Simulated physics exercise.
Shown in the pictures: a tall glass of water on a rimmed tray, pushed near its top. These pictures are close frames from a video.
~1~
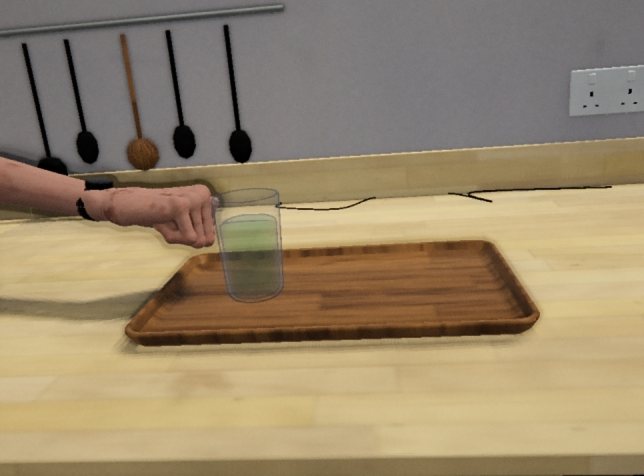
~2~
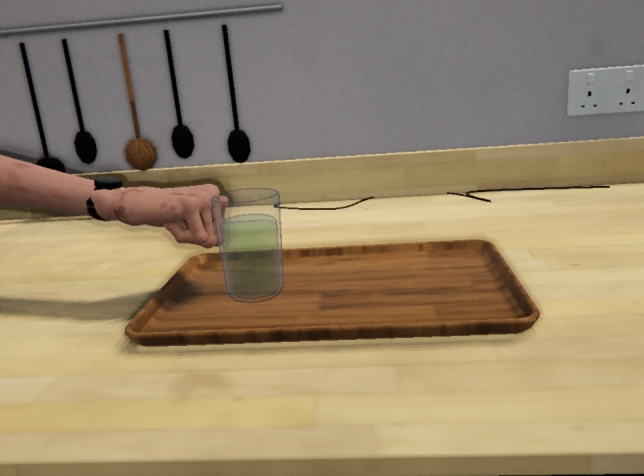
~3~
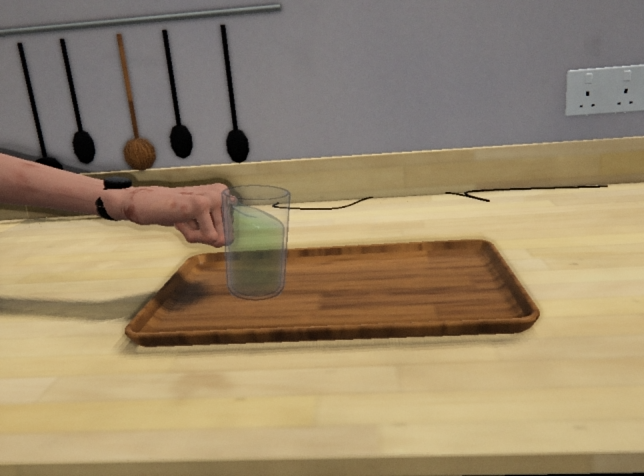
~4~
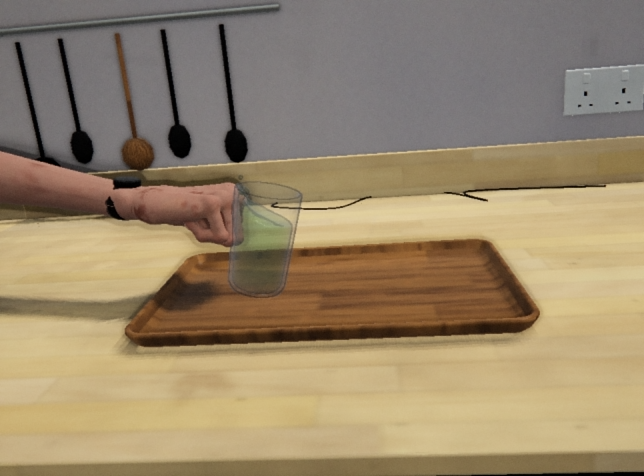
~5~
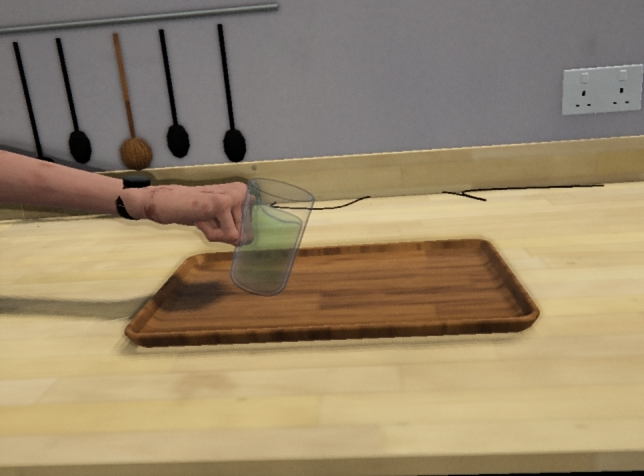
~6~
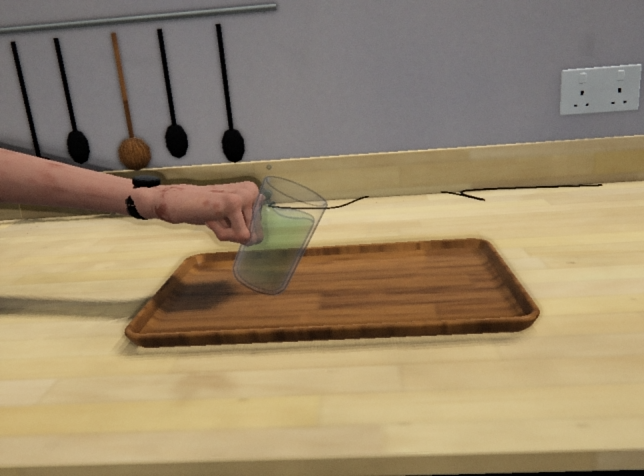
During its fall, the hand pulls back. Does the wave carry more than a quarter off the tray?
I expect the tray to contain less than three quarters.
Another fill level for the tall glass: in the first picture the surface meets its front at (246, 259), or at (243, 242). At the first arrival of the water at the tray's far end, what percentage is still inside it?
About 60 per cent first, about 60 per cent second.
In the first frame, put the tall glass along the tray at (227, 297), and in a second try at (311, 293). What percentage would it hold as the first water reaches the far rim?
In order, close to 50 and 80 percent.
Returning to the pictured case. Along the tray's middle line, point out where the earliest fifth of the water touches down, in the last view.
Around (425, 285).
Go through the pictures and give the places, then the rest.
In the first frame, it leans 0°; its right rim is at (276, 195); the water meets the walls at (222, 222) and (277, 219); the tray's far rim is at (511, 274); the tray is clear ahead.
In the second frame, it leans 0°; its right rim is at (277, 195); the water meets the walls at (221, 222) and (276, 219).
In the third frame, it leans 6°; its right rim is at (288, 196); the water meets the walls at (227, 196) and (282, 220).
In the fourth frame, it leans 13°; its right rim is at (300, 197); the water meets the walls at (239, 193) and (293, 224).
In the fifth frame, it leans 20°; its right rim is at (313, 201); the water meets the walls at (246, 220) and (304, 220).
In the sixth frame, it leans 28°; its right rim is at (325, 206); the water meets the walls at (253, 223) and (315, 216).
A moment on, the tall glass is falling and 97 per cent is in the glass, 0 on the tray and 3 above or beyond its rim.
Next, the tall glass lies on its side and 62 per cent is in the glass, 21 on the tray and 17 above or beyond its rim.
Then the tall glass lies on its side and 32 per cent is in the glass, 43 on the tray and 25 above or beyond its rim.
Later the tall glass lies on its side and 17 per cent is in the glass, 35 on the tray and 48 above or beyond its rim.
Finally, 52 per cent is held by tray and glass, 48 is off the tray.
